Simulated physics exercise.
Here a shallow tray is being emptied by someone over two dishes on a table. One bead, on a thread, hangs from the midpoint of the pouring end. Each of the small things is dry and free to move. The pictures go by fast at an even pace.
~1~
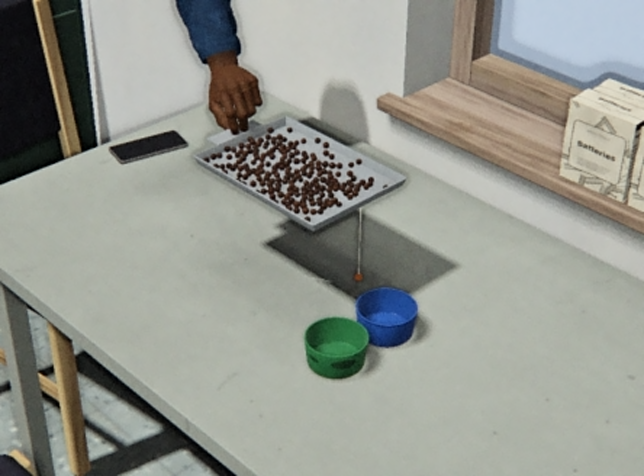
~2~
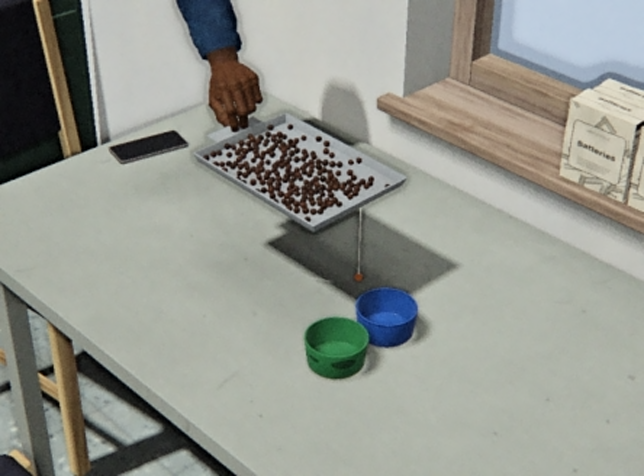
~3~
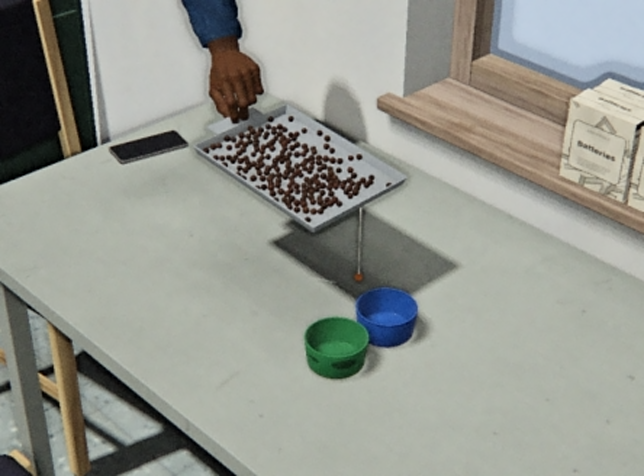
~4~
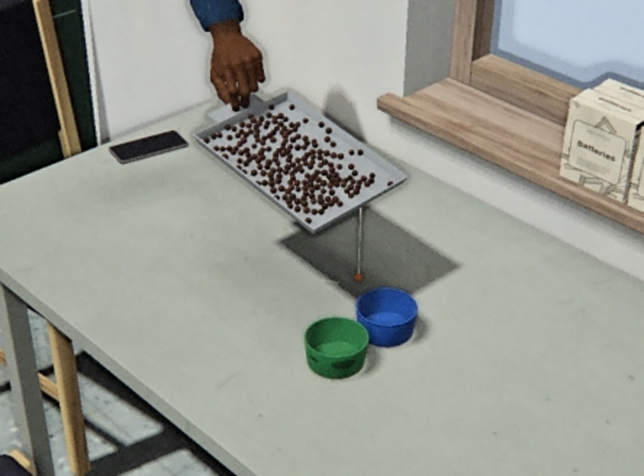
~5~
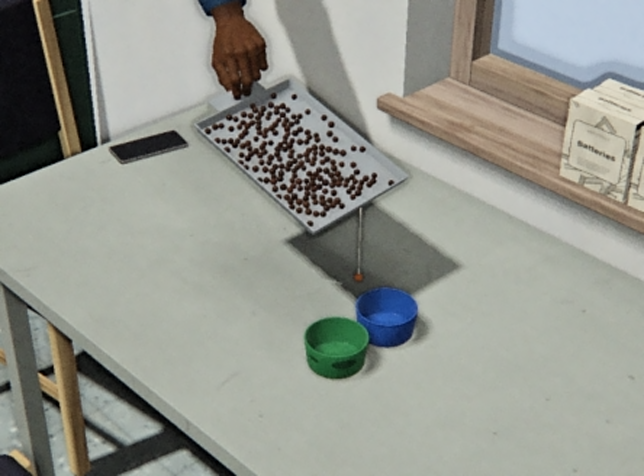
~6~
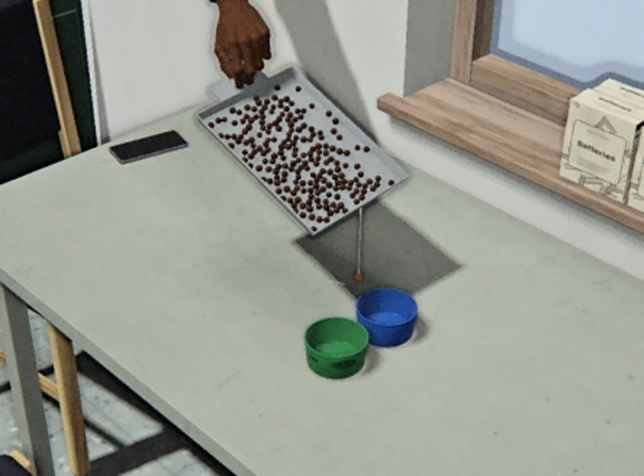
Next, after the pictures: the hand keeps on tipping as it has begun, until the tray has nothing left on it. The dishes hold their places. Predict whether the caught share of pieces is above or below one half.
Basically it's a mostly caught load, that one.
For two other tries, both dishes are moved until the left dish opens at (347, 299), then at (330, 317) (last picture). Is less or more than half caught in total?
The first time it's lower than half, the second time higher than half.
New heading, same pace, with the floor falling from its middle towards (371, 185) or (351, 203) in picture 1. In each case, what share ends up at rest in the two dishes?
0 % and 60 %, roughly.
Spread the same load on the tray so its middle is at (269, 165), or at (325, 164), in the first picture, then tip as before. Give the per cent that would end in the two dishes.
In turn 60 and 70 in a hundred.
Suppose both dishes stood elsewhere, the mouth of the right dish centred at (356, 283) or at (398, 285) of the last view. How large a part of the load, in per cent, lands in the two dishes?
Roughly 20% on the first try and 60% on the second.
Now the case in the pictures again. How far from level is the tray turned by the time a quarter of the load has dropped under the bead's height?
70°, roughly.
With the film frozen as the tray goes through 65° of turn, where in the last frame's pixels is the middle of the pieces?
The load is centred about (342, 234).
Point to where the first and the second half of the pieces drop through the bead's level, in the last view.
Points: About (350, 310), then about (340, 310).
Just after the last frame, tray tipped steeply; roughly half on the tray; about a tenth in the left dish; about a tenth in the right dish; just a few outside both; roughly a third in the air.
A moment on, tray tipped past a quarter turn; roughly a third in the left dish; roughly a quarter in the right dish; roughly a quarter outside both; about a tenth in the air.
Further on, tray tipped past a quarter turn; roughly a third in the left dish; roughly a quarter in the right dish; roughly a third outside both.
When it is over, tray tipped past a quarter turn; roughly a third in the left dish; roughly a quarter in the right dish; roughly a third outside both.
